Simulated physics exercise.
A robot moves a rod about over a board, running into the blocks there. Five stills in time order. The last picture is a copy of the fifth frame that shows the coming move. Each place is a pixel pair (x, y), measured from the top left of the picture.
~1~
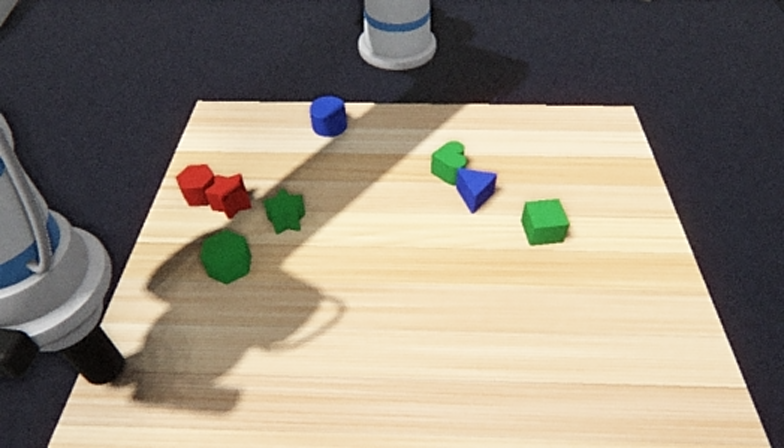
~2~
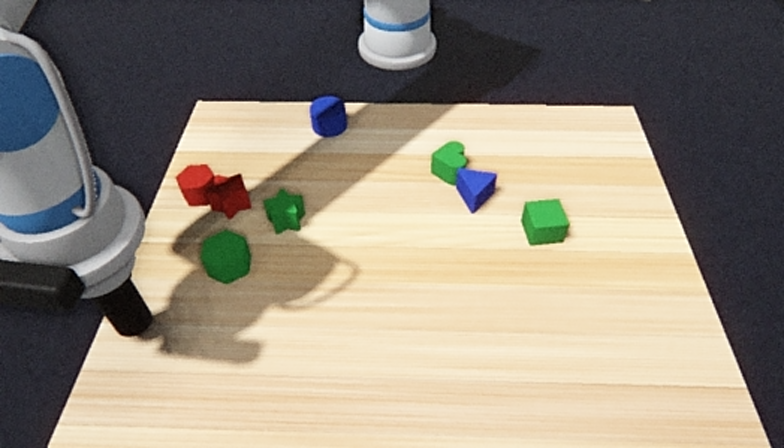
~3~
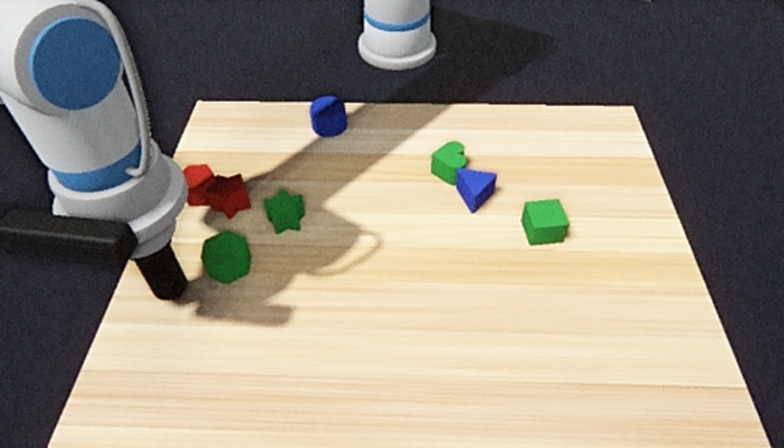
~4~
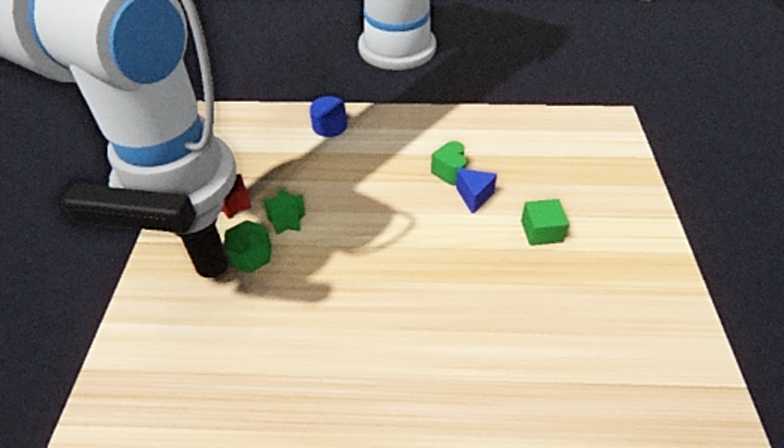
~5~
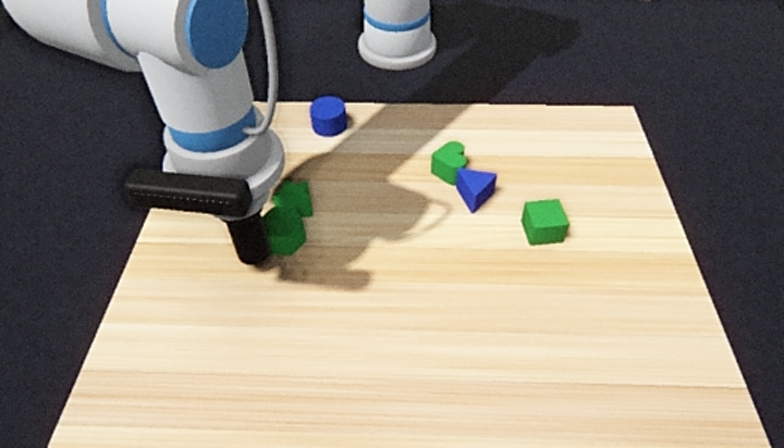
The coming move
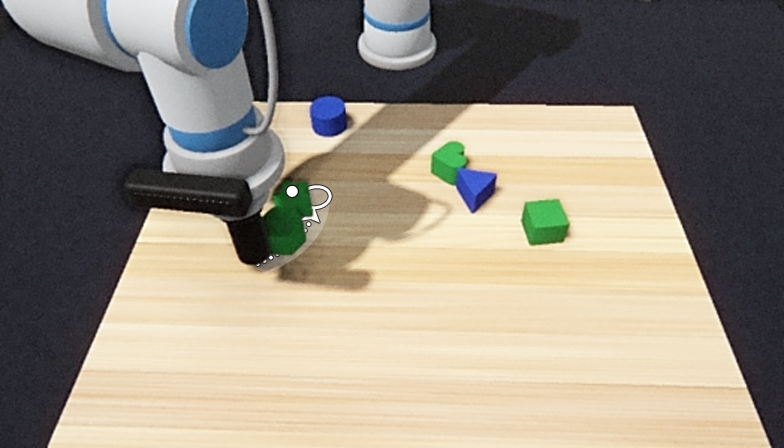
In the video, a robot arm moves a black rod from the left edge of a wooden board up and to the right among colored blocks, pushing a green six-sided block rightward against a green star block.
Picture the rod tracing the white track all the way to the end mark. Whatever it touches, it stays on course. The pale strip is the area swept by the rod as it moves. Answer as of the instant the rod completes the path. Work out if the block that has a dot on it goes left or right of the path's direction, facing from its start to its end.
It's set to shift left.
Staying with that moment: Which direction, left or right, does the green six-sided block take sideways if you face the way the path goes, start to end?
Shifts right.
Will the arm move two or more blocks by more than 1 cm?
I'd say yes.
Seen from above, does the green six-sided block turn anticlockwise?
The answer is no.
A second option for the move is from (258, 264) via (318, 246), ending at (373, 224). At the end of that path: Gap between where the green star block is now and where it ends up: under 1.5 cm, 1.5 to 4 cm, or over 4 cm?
It's set to move 1.5-4 cm.
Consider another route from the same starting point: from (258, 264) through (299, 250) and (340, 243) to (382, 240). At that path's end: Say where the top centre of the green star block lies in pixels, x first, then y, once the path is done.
Just about (298, 179).
The drawn path runs from (258, 264) over (290, 246) and (310, 222) to (315, 197); the dot is on the green star block.
The first path, step by step. One third of the way, rod at (287, 235); green six-sided block at (310, 203); green star block at (301, 179), turned 55° anticlockwise.
Two thirds of the way, rod at (308, 211); green six-sided block at (332, 182); green star block at (303, 170), turned 100° anticlockwise.
At the end, rod at (314, 186); red star block not moved; green six-sided block at (345, 167), turned 45° clockwise; green star block at (302, 161), turned 140° anticlockwise.
